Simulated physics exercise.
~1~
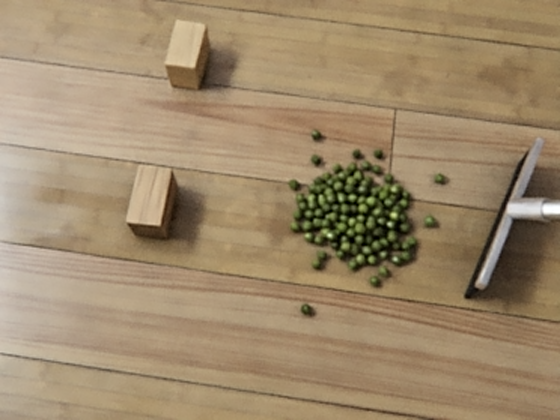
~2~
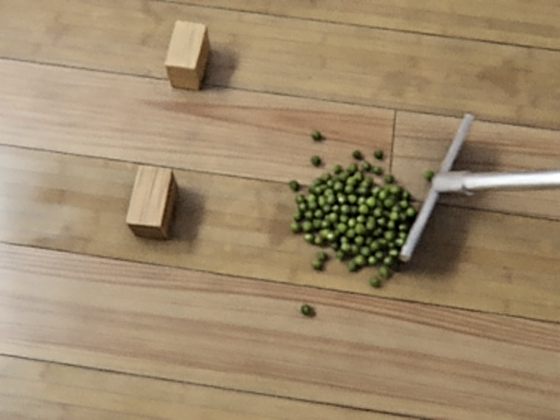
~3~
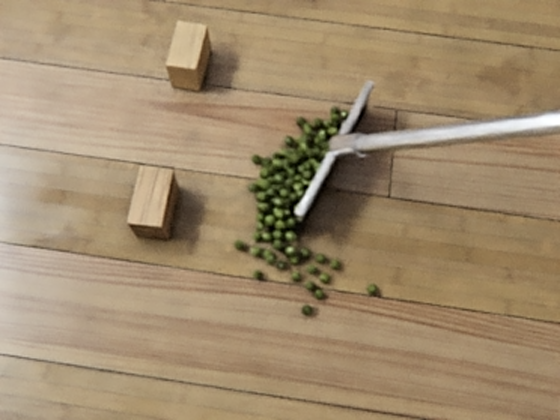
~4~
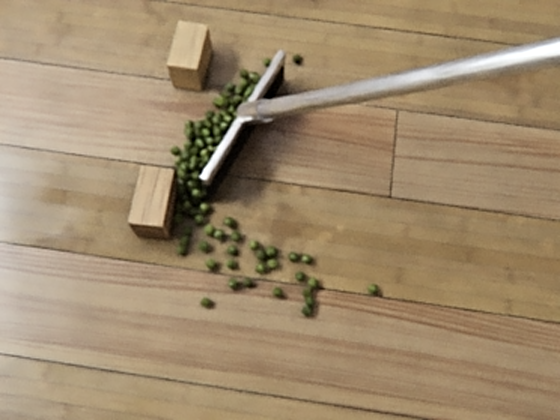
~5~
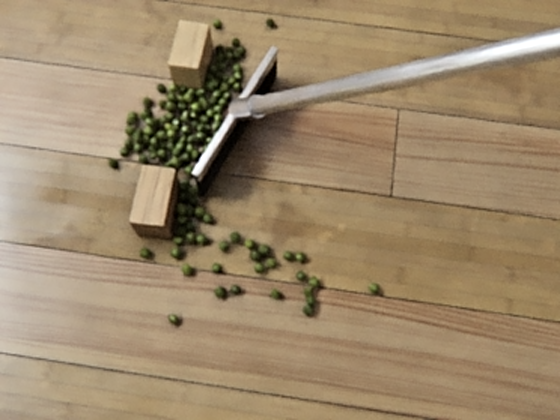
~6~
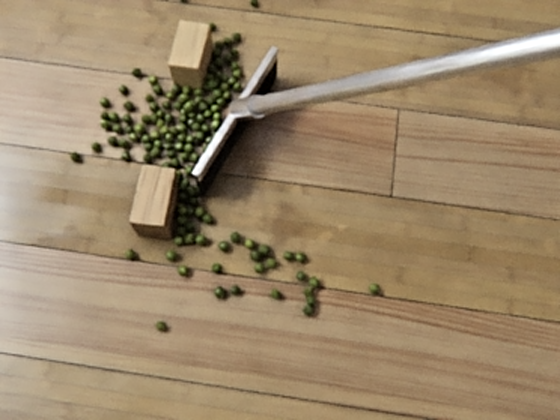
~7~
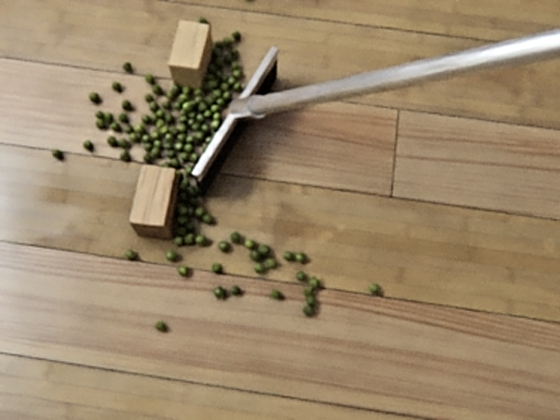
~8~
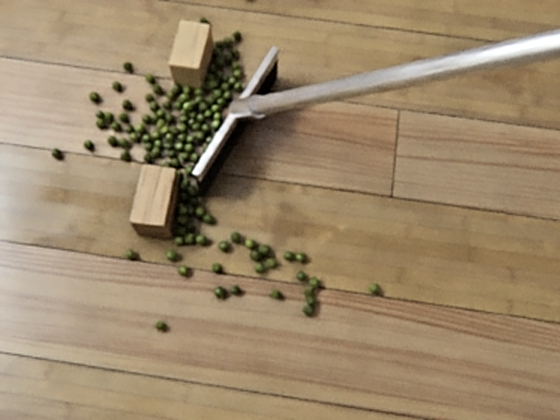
Squeegee pushing a pile of small green olives leftwards across a wooden floor, some spilling between two wooden blocks before everything stops.
